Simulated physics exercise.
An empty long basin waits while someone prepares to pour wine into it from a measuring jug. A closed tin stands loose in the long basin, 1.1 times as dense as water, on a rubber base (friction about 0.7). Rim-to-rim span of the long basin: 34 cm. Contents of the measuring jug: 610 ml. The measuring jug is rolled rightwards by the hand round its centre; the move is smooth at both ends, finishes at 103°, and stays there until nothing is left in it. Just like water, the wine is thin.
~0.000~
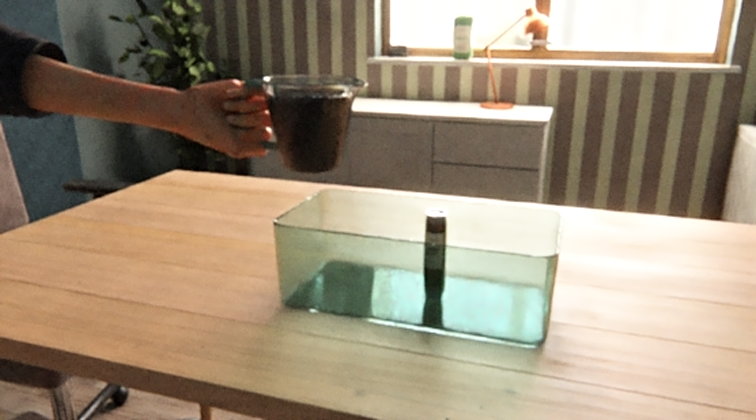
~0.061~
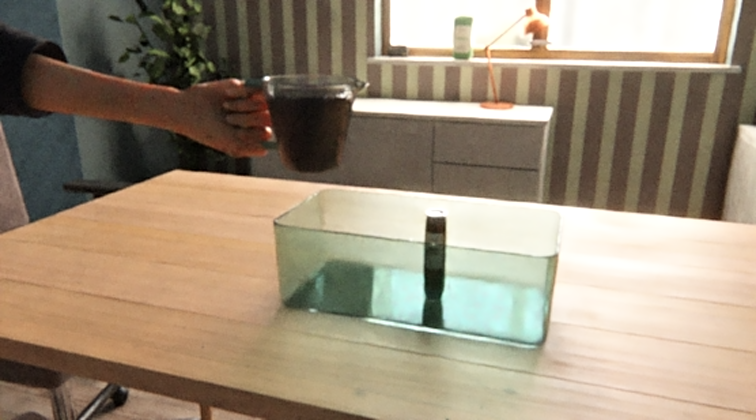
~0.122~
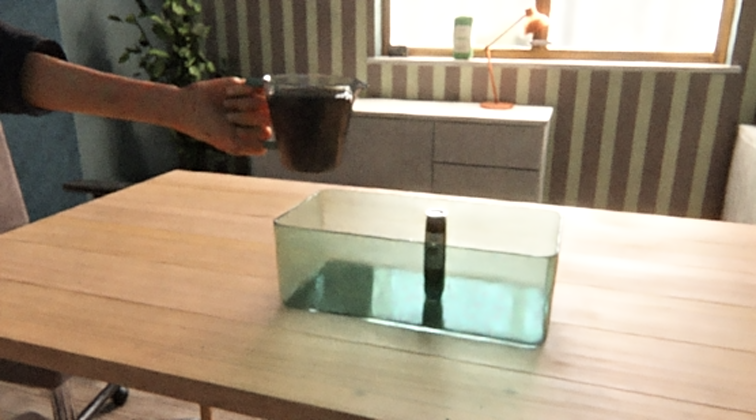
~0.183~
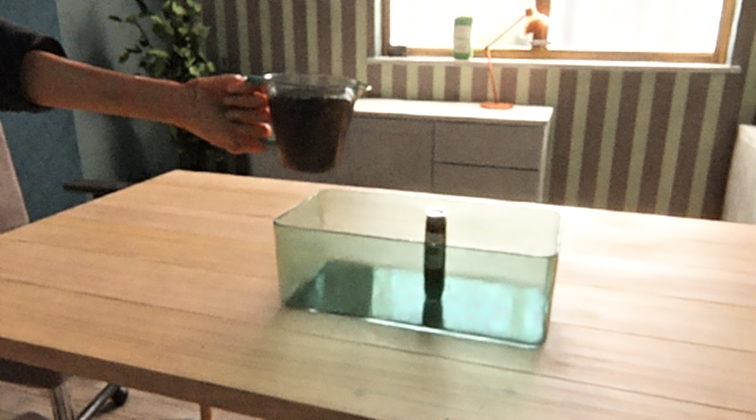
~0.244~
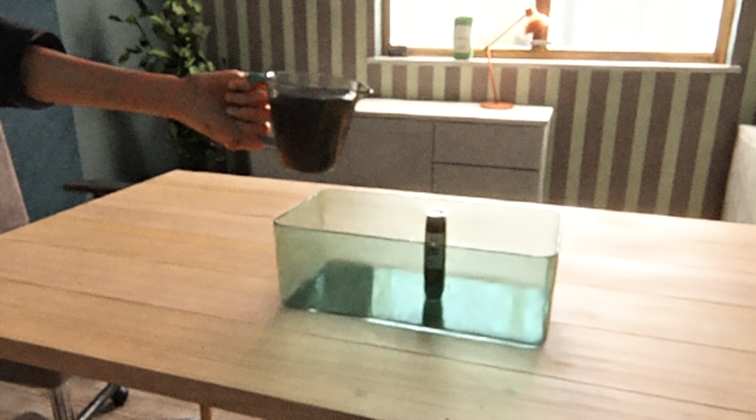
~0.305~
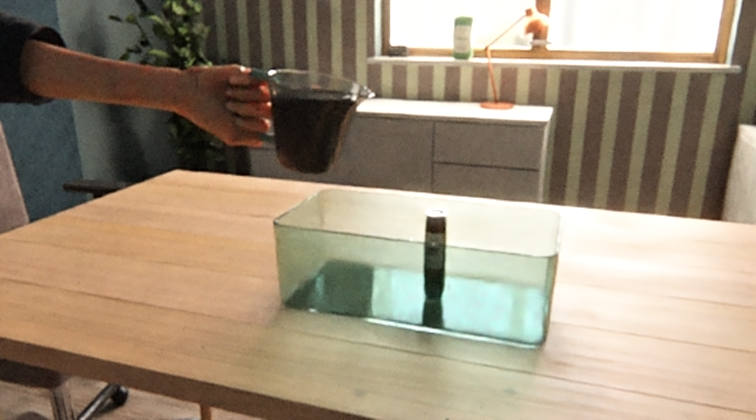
At a wooden table in a room with striped wallpaper, a hand held a glass jug of dark liquid above a long, greenish clear basin with a dark tin inside, and slowly tilted it slightly rightwards.
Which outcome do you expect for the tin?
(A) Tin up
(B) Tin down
(A) Tin up.
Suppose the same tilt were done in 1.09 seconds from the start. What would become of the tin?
Outcome - the tin stays erect.
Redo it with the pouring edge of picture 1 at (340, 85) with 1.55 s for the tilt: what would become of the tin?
Then it stays on its base.
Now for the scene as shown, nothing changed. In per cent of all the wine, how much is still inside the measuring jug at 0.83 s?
I reckon about 74 in a hundred is still held.
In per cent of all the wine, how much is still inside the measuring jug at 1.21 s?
I'd say some 18 per cent remains.
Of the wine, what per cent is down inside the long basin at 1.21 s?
The share is close to 72 percent.
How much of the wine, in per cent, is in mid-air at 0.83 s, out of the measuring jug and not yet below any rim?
16 %.
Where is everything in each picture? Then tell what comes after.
In the first picture, it leans 0°; its right rim is at (366, 84); the wine meets the walls at (275, 92) and (353, 95); the long basin's rim runs from (299, 206) to (560, 234); the tin's top is at (437, 217).
In the second picture, it leans 0°; its right rim is at (367, 84); the wine meets the walls at (275, 92) and (353, 96).
In the third picture, it leans 2°; its right rim is at (367, 85); the wine meets the walls at (276, 91) and (354, 96).
In the fourth picture, it leans 4°; its right rim is at (369, 88); the wine meets the walls at (276, 92) and (355, 97).
In the fifth picture, it leans 6°; its right rim is at (370, 91); the wine meets the walls at (278, 92) and (357, 97).
In the sixth picture, it leans 10°; its right rim is at (372, 95); the wine meets the walls at (280, 93) and (360, 97).
By 0.83 s the tilt is 57° and 73 per cent is still to pour; the tin stands where it began.
By 1.21 s the tilt is 91° and 17 per cent is still to pour; the tin stands 1 cm from where it began.
By 1.61 s the tilt is 103° and 0 per cent is still to pour; the tin stands 1 cm from where it began.
By 2.05 s the tilt is 103° and 0 per cent is still to pour; the tin stands 1 cm from where it began.
At rest the tin stands 1 cm from where it began.
